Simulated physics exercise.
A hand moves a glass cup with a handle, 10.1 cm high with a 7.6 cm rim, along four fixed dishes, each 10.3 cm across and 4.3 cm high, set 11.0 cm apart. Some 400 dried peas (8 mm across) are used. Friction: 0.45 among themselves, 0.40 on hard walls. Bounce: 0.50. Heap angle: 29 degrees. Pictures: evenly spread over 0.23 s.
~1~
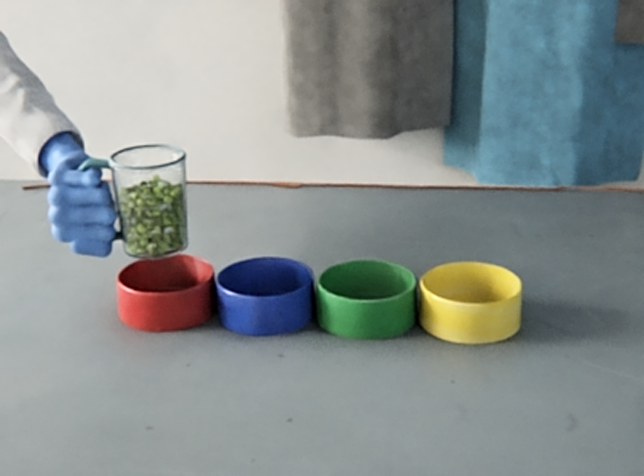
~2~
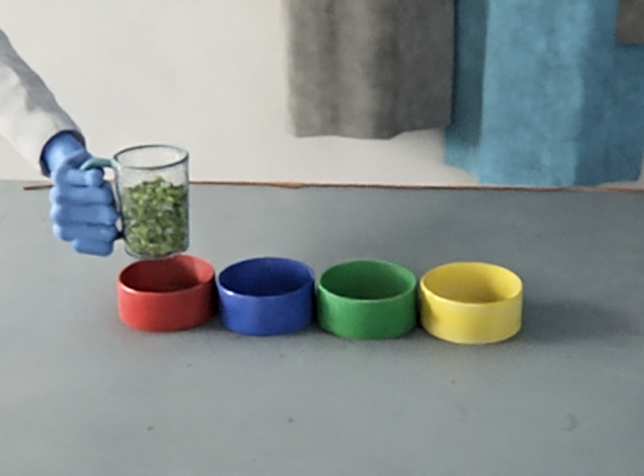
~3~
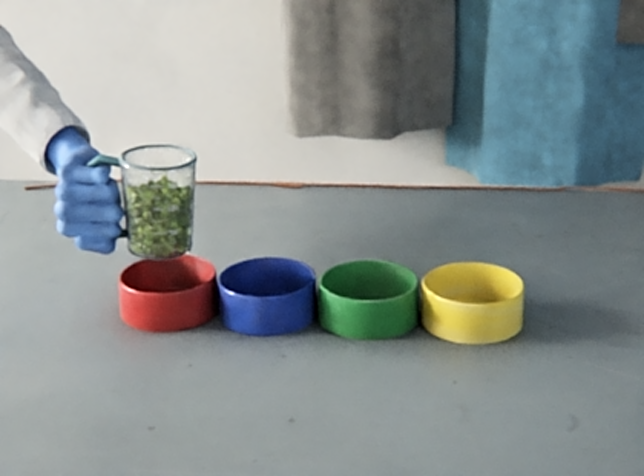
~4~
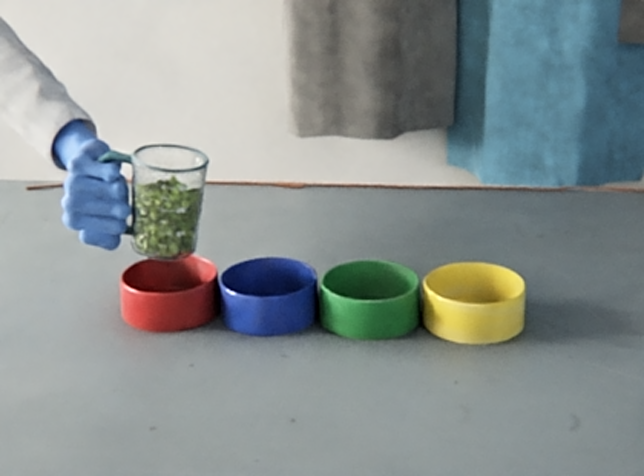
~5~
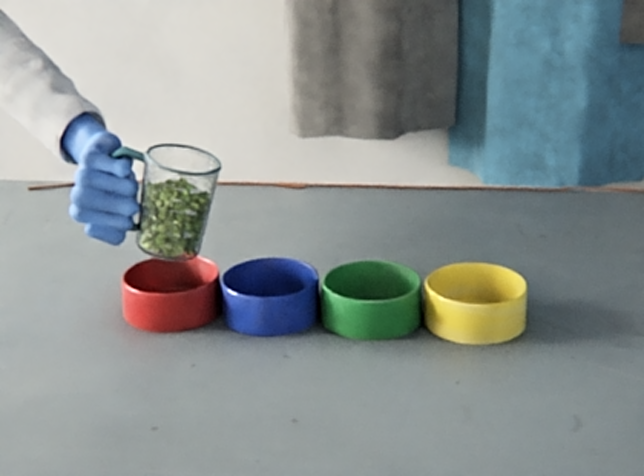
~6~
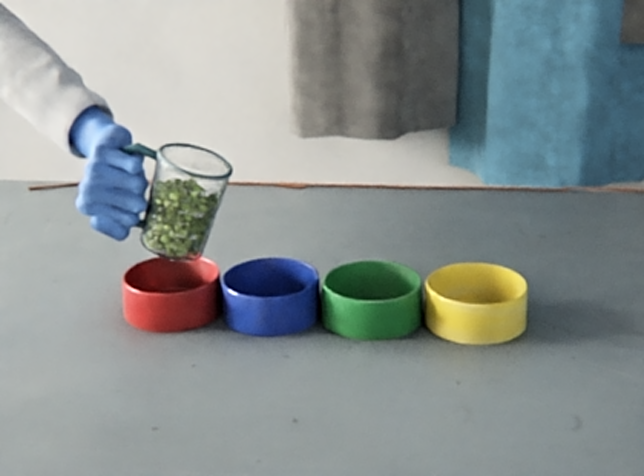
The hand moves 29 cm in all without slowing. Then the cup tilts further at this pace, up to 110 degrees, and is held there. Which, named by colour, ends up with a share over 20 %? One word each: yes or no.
Red: No; blue: No; green: Yes; yellow: Yes; counter: No.
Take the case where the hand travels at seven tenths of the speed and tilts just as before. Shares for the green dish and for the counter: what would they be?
Shares: Green 90, counter 10.
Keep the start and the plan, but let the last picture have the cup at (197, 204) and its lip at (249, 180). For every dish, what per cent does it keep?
In the end red holds 0, blue holds 0, green holds 30, yellow holds 70.
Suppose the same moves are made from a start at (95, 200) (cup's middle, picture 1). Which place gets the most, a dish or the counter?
Green.
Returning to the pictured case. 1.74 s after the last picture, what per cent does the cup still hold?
I'd say close to 0 per cent.
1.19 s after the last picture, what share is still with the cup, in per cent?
Close to 25 % of the load.
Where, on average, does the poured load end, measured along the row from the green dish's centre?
I'd say about 6 cm, heading up the x axis.
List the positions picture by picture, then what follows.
In the first picture, cup at (152, 202), tilt 0 degrees, lip at (183, 157), moved 0.0 cm; middle of the pieces at (155, 215); red dish at (166, 274); blue dish at (265, 277); green dish at (367, 280); yellow dish at (471, 283).
In the second picture, cup at (154, 202), tilt 1 degrees, lip at (186, 158), moved 0.1 cm; middle of the pieces at (156, 215).
In the third picture, cup at (159, 202), tilt 4 degrees, lip at (194, 160), moved 0.6 cm; middle of the pieces at (161, 215).
In the fourth picture, cup at (167, 203), tilt 9 degrees, lip at (206, 164), moved 1.3 cm; middle of the pieces at (168, 215).
In the fifth picture, cup at (176, 203), tilt 14 degrees, lip at (219, 168), moved 2.1 cm; middle of the pieces at (175, 216).
In the sixth picture, cup at (183, 203), tilt 19 degrees, lip at (230, 172), moved 2.9 cm; middle of the pieces at (181, 216); red dish at (171, 274); blue dish at (270, 277); green dish at (372, 281); yellow dish at (476, 284).
Then, 0.72 s after the last picture, tilt 100 degrees; cup holds 95 %, green 5 %.
Then, 1.19 s after the last picture, tilt 110 degrees; cup holds 25 %, green 50 %, yellow 15 %.
Then, 1.74 s after the last picture, tilt 110 degrees; cup holds 0 %, green 45 %, yellow 45 %.
In the end, red 0 %, blue 0 %, green 45 %, yellow 45 %, counter 10 %.
